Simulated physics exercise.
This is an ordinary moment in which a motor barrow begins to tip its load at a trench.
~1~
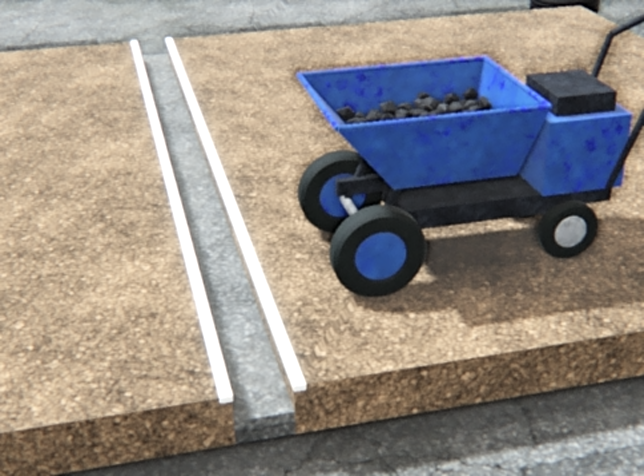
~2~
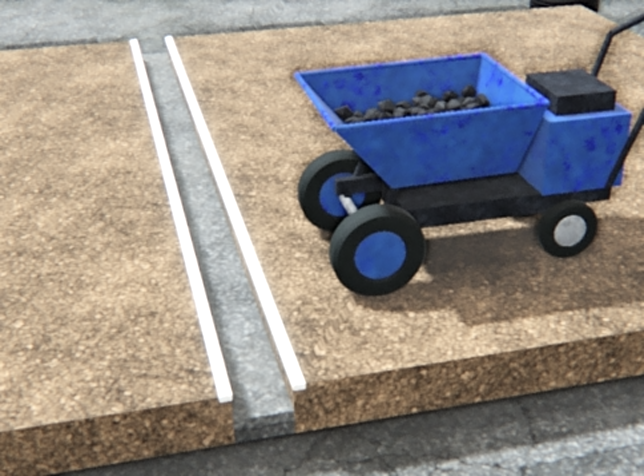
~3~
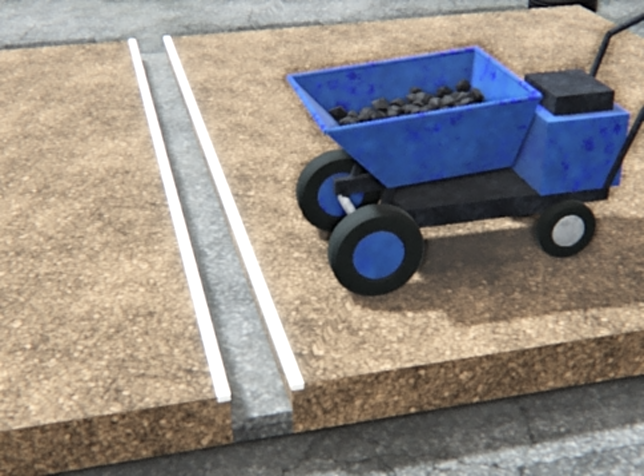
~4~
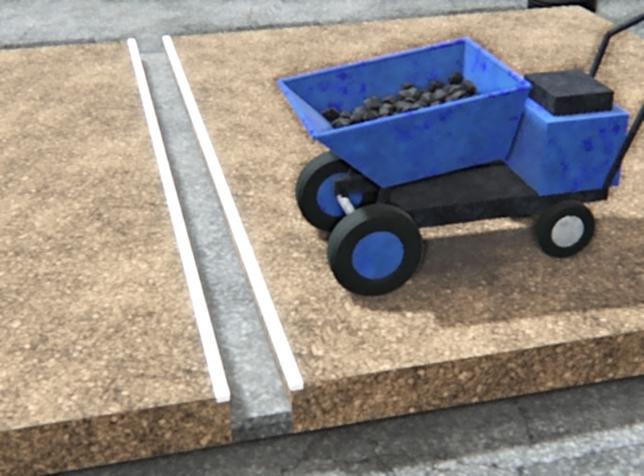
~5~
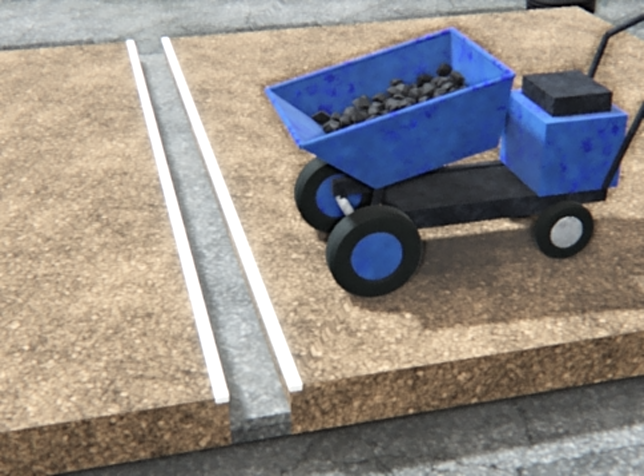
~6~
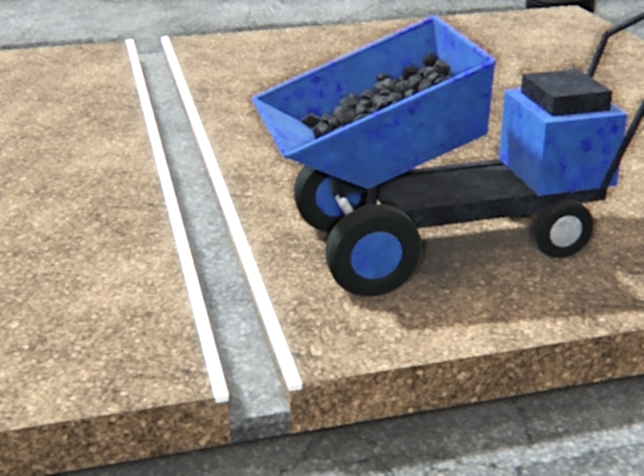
A blue motor barrow stands beside a narrow trench as its loaded skip tilts toward the left.
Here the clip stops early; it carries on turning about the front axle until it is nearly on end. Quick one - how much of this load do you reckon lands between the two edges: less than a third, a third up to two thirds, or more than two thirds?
One third to two-thirds.
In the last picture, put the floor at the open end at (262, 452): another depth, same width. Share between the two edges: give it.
I'd put it at about 50 in a hundred.
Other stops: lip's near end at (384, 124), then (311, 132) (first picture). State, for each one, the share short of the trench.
0 % for the first, 0 % for the second.
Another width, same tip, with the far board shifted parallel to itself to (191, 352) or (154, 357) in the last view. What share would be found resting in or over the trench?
I'd put it near 60 in a hundred, then near 90 in a hundred.
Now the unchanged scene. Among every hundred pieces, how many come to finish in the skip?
Around 10 %.
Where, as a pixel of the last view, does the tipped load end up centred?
Once nothing moves, the middle sits near (192, 277).
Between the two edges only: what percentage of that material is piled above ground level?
It works out at about 25 percent.
Shortly afterwards, skip tipped steeply; the whole lot in the skip.
Next, skip tipped right over; near two thirds in the skip; a little in or heaped over the trench; near a quarter beyond it; only a few falling.
Some moments later, skip tipped right over; a little in the skip; near a third in or heaped over the trench; near half beyond it.
In the end, skip tipped right over; a little in the skip; near half in or heaped over the trench; near half beyond it.
